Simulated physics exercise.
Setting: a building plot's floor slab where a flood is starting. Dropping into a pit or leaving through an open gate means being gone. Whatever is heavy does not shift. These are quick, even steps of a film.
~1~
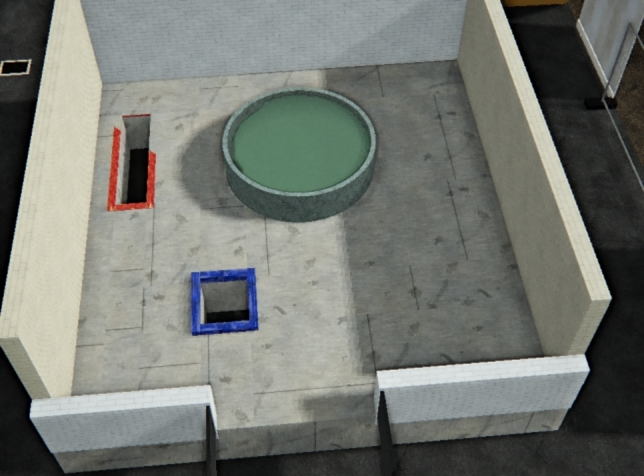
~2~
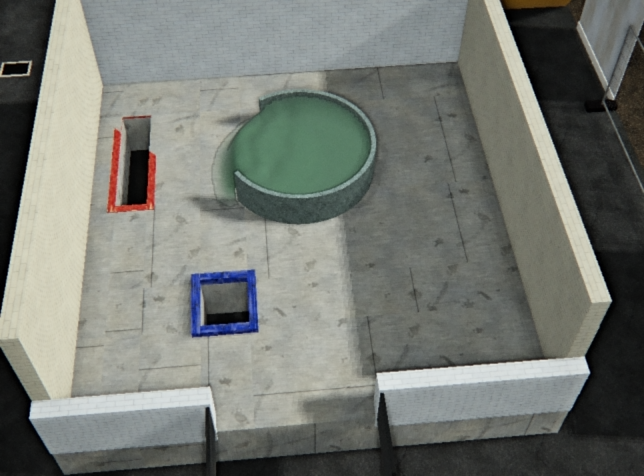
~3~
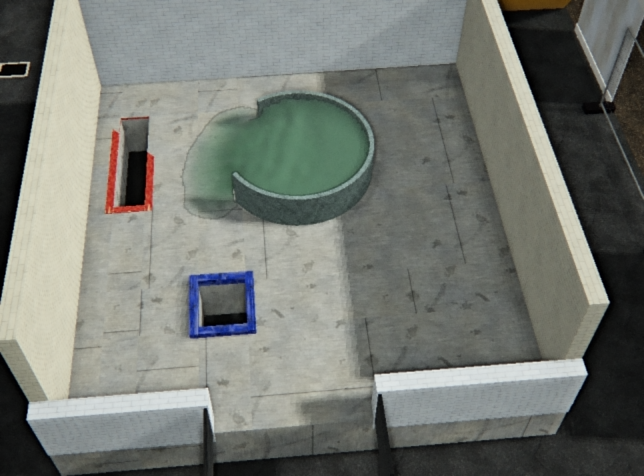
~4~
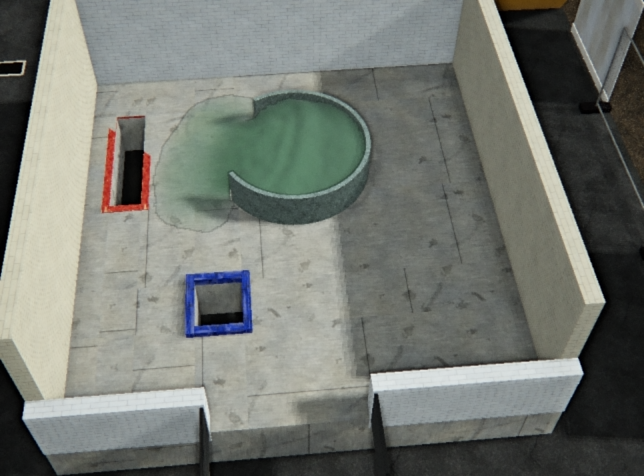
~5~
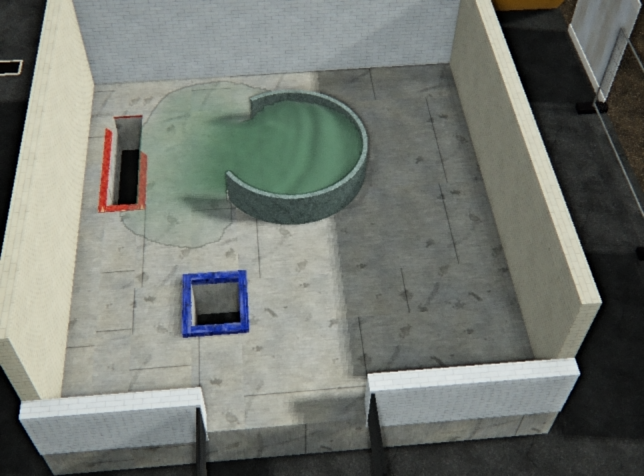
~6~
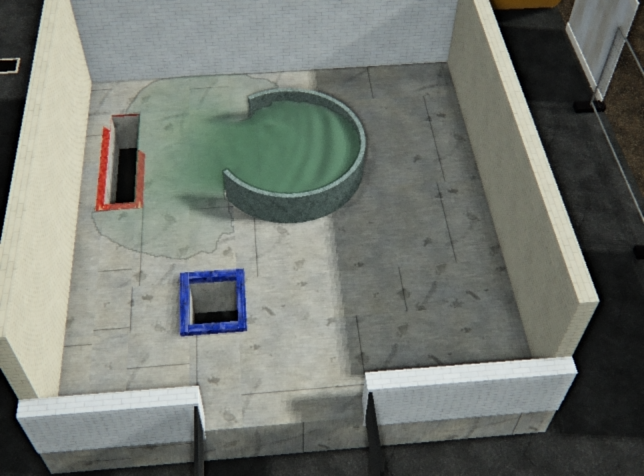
The footage shows a round tank of green water on a walled slab opening at its left side, and the water pours out and spreads leftward across the floor, reaching around the red-edged pit while the blue-edged pit stays clear.
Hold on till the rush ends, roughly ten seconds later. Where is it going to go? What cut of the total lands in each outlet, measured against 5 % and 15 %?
Result: The gate is going to swallow a share short of five per cent; the blue pit is going to swallow a share short of five per cent; the red pit is going to swallow a share past fifteen per cent.
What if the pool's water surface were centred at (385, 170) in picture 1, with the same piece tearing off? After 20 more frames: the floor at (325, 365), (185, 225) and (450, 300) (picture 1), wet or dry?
Going through the three spots, I'd say high and dry, swamped, high and dry.
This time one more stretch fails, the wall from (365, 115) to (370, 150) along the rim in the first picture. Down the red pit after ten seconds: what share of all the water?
That would be red at 10 percent.
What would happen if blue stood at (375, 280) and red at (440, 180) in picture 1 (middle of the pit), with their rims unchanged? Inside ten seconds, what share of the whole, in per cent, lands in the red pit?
Red: About 6 %.
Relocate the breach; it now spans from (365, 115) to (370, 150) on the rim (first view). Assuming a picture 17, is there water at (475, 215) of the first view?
Check at the given point: Inundated.
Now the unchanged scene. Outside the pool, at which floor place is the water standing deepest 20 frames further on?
Close to (90, 104), I'd say.
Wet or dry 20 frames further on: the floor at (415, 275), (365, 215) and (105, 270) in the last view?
Point 1: Unwetted; point 2: Unwetted; point 3: Inundated.
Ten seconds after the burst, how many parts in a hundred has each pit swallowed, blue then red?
In order, near 0 and 72 in a hundred.
A moment on, water covers 20 % of the floor; the gate 0 %, the blue pit 0 %, the red pit 11 %.
Next, water covers 25 % of the floor; the gate 0 %, the blue pit 0 %, the red pit 26 %.
Then, water covers 30 % of the floor; the gate 0 %, the blue pit 0 %, the red pit 44 %.
Later, water covers 40 % of the floor; the gate 0 %, the blue pit 0 %, the red pit 61 %.
In the end, water covers 40 % of the floor; the gate 2 %, the blue pit 0 %, the red pit 72 %.
